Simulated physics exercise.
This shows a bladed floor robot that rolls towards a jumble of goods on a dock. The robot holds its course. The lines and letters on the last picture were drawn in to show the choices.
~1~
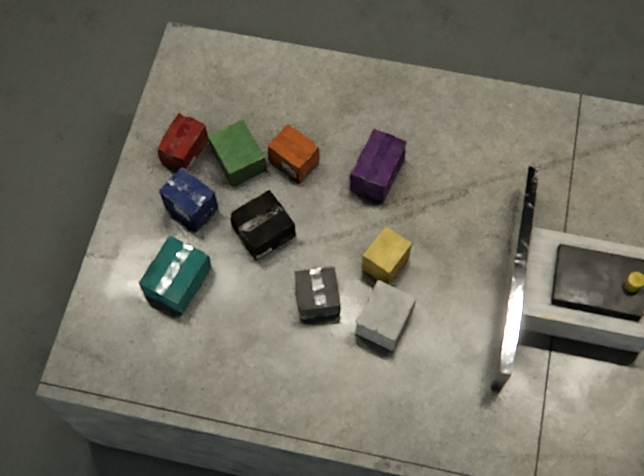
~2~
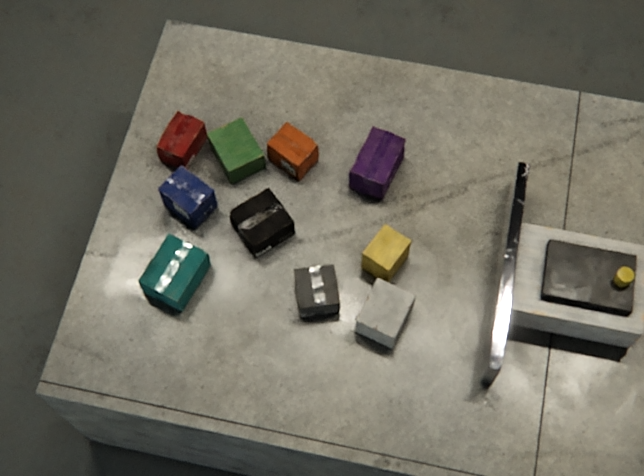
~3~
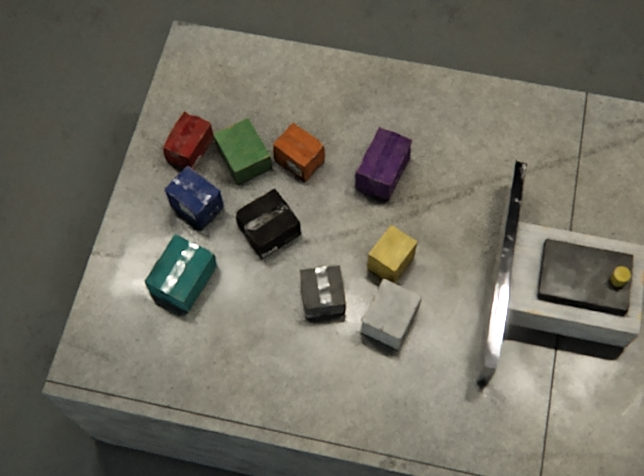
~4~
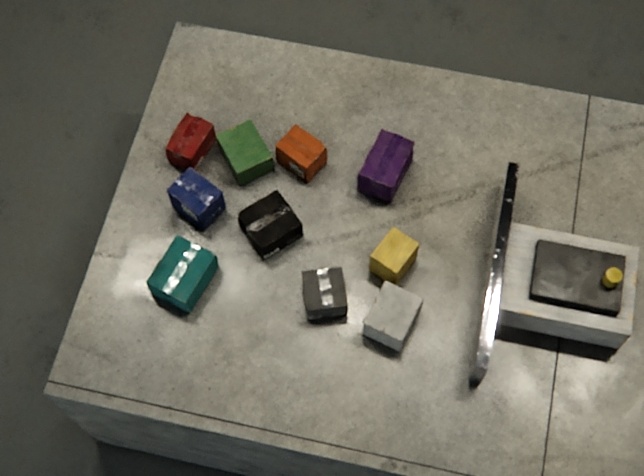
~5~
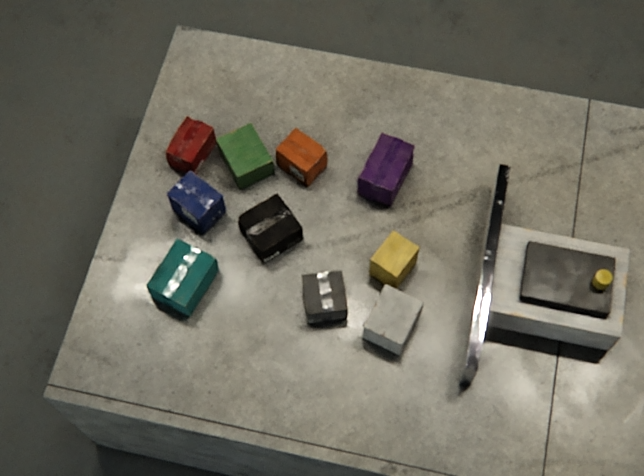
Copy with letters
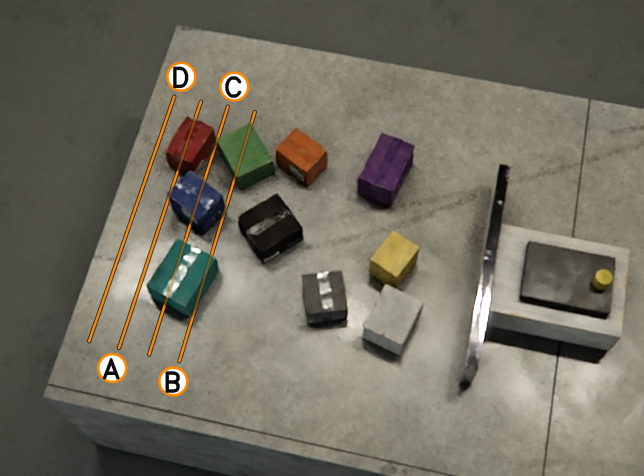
On a grey dock, a bladed robot rolls slightly left towards scattered colourful boxes.
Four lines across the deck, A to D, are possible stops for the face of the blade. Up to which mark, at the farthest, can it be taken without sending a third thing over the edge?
It should halt at B.
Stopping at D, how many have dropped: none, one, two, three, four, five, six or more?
Six or more.
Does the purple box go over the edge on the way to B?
By then, no.
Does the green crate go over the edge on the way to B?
No.
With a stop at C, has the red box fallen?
Yes.
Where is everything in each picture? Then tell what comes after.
The first picture shows turquoise box (176, 274); green crate (238, 153); grey box (317, 293).
The second picture shows robot (583, 274); purple box (377, 163).
The third picture shows robot (578, 274); red box (188, 142).
The fourth picture shows robot (571, 275); black box (270, 225).
The fifth picture shows robot (561, 276); orange parcel (302, 157); turquoise box (183, 277); green crate (246, 156).
On the marked copy, A at (163, 217); B at (219, 229); C at (191, 223); D at (134, 211).
Taking B. A third of the way, robot (461, 256); white crate (348, 314); purple box (381, 170).
Two thirds of the way, robot (361, 236); red box (183, 145); blue parcel (189, 199).
When it is over, robot (287, 221); red box (142, 130); turquoise box (99, 261); none fallen.
As for the rest, A drops six; C drops three; D drops seven.
